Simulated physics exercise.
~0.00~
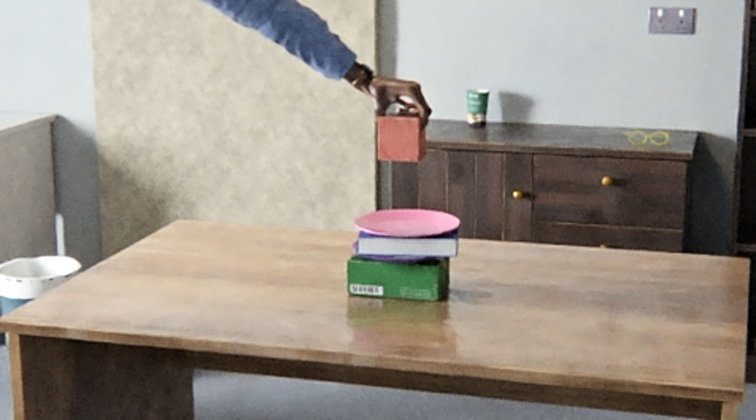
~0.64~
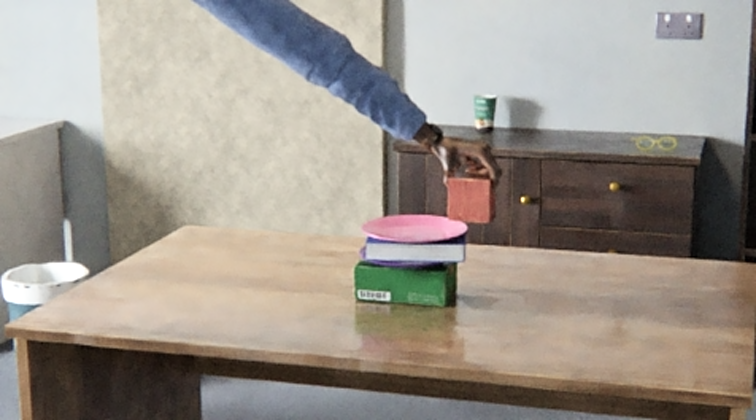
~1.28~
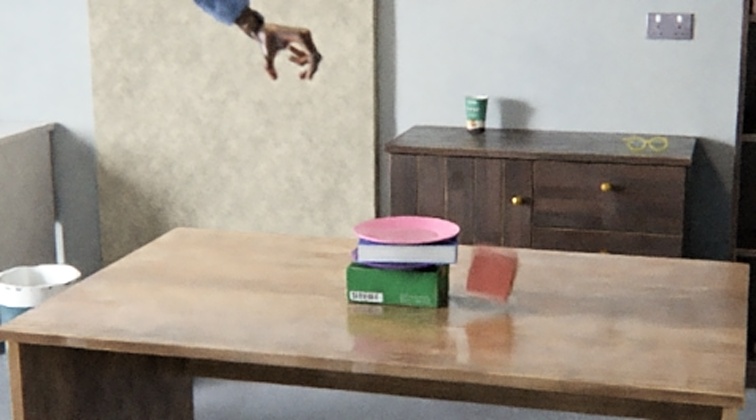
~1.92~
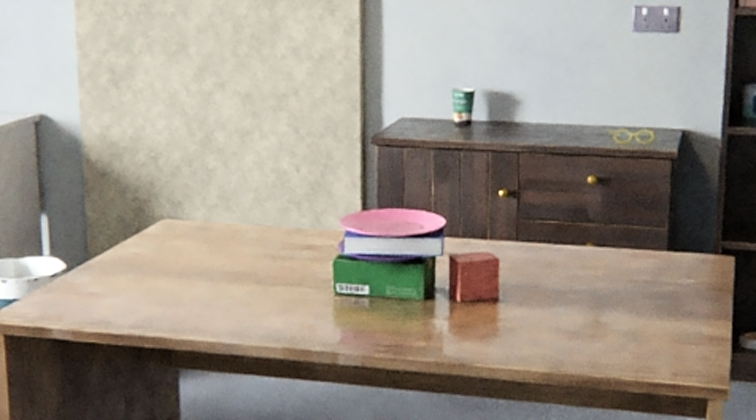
In the video, a hand holds a red block above a stack of a pink plate, a book, another plate and a green box, then moves it right and releases it. The block drops beside the stack and ends on the table, while the stack stays standing.
